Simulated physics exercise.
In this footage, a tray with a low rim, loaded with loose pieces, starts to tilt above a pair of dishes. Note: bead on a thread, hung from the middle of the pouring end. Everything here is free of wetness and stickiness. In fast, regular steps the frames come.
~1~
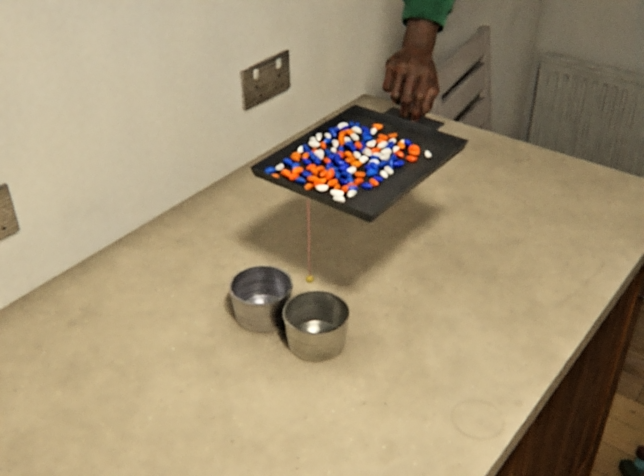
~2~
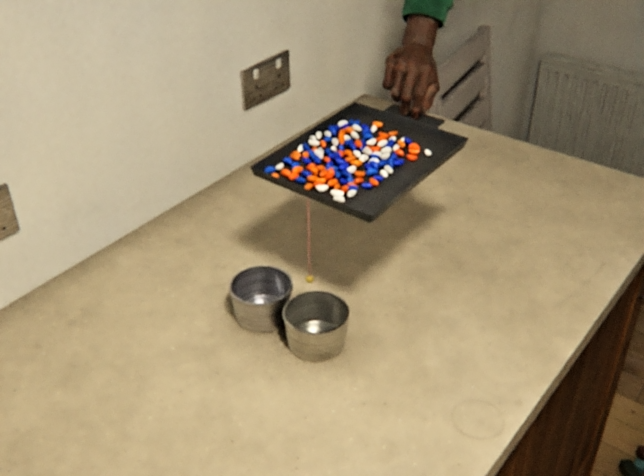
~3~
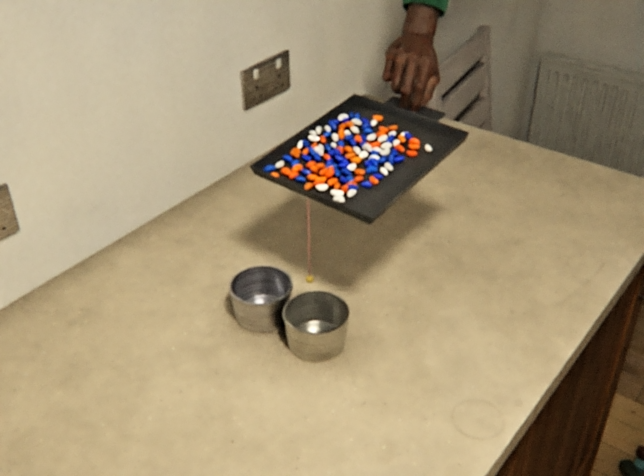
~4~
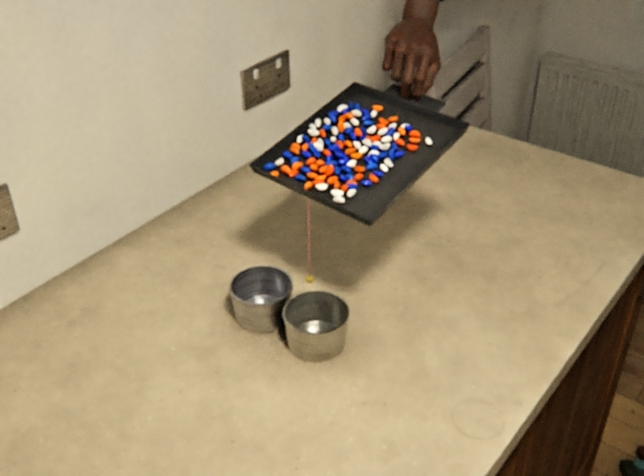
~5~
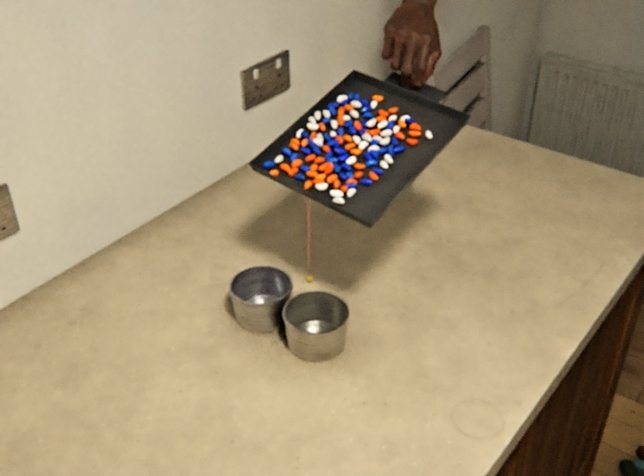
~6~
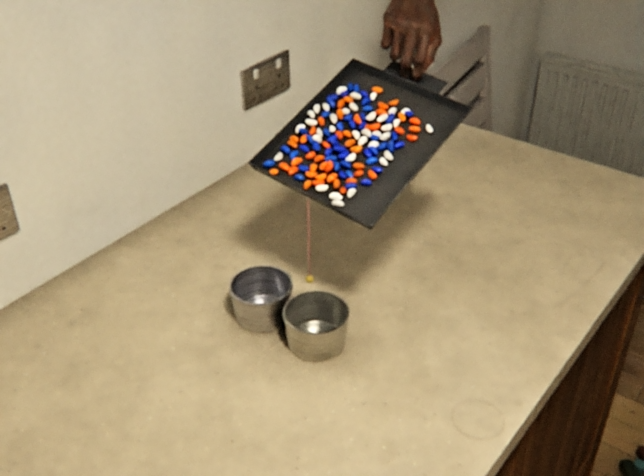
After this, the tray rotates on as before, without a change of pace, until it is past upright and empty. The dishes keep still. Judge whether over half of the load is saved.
So the dishes get the minority of the load, I reckon.
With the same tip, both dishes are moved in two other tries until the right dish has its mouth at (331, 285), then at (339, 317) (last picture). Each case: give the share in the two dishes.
First position: Some 0 %; second position: Some 60 %.
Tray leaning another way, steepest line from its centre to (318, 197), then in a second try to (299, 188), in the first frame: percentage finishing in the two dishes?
Roughly 50 % in the first case and 60 % in the second.
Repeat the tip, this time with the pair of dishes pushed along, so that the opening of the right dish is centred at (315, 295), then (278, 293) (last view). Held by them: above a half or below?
Short of half and then Short of half.
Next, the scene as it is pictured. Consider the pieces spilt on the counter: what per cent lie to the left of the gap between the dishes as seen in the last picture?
Near 10 per cent.
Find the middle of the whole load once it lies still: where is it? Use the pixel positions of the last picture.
Around (349, 356).
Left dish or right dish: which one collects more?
The one to the right.
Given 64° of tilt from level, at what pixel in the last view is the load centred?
I'd put it at about (341, 181).
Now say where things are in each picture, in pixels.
Corners of the pouring end at (254, 167) and (371, 213), level; middle of the load at (350, 160), jelly beans; left dish at (242, 312); right dish at (297, 341); bead on its thread at (310, 279), in the first picture.
Corners of the pouring end at (254, 166) and (371, 213), level; middle of the load at (350, 159), in the second picture.
Corners of the pouring end at (254, 165) and (371, 215), tipped barely, lowest at the right corner; middle of the load at (350, 156), in the third picture.
Corners of the pouring end at (253, 164) and (370, 218), tipped a little, lowest at the right corner; middle of the load at (350, 151), in the fourth picture.
Corners of the pouring end at (253, 163) and (370, 220), tipped a little, lowest at the right corner; middle of the load at (350, 147), in the fifth picture.
Corners of the pouring end at (252, 162) and (370, 223), tipped clearly, lowest at the right corner; middle of the load at (350, 143); left dish at (242, 312); right dish at (297, 341), in the sixth picture.
Soon, tray tipped steeply; most on the tray; a small part in the air.
A while on, tray tipped past a quarter turn; a small part on the tray; a small part in the right dish; about half outside both; about a quarter in the air.
Towards the end, tray tipped past a quarter turn; about a quarter in the right dish; a stray few in the left dish; most outside both.
Finally, tray tipped past a quarter turn; about a quarter in the right dish; a stray few in the left dish; most outside both.
